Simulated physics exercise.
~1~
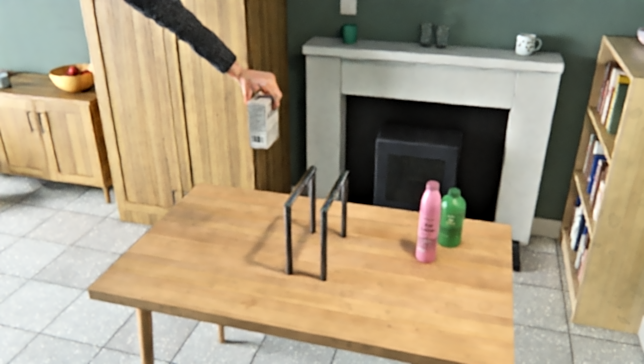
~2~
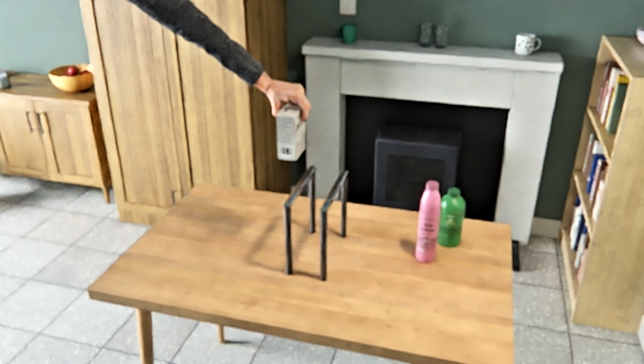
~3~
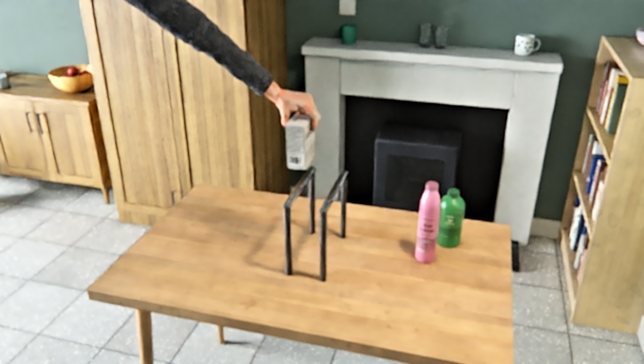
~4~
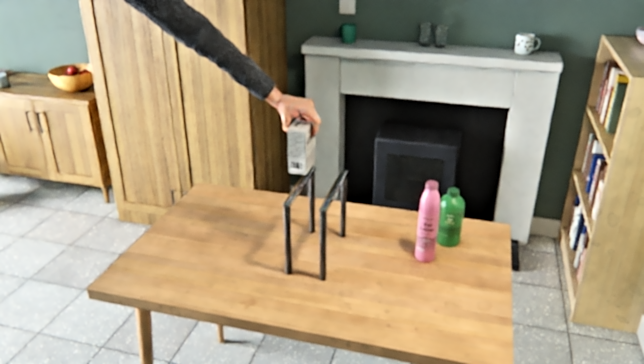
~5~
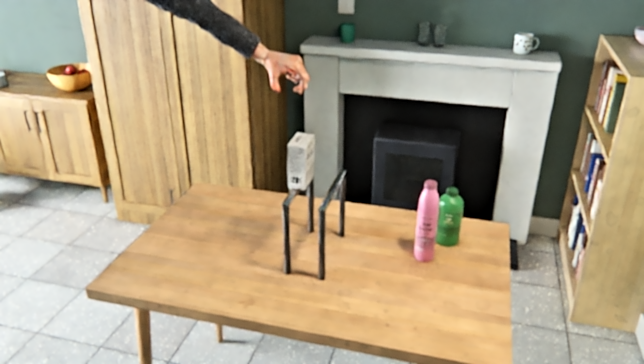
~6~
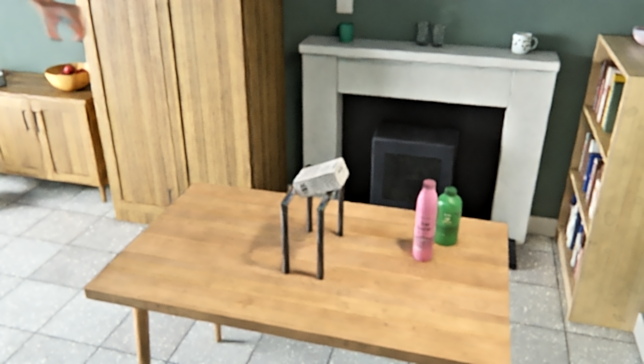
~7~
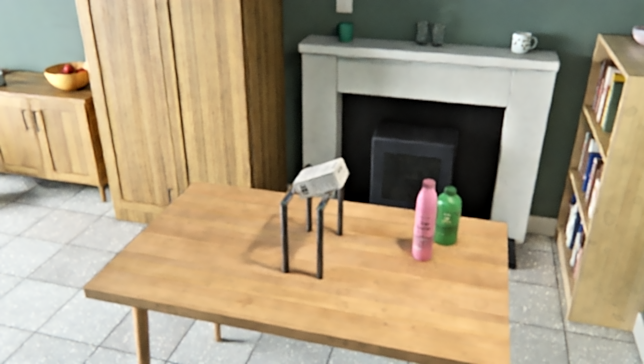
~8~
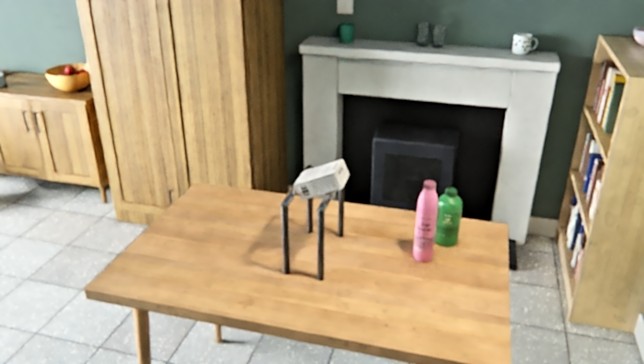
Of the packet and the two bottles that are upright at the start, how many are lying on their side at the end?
One of them, the white packet, ends on its side across the black ledges, while the pink and green bottles still stand.
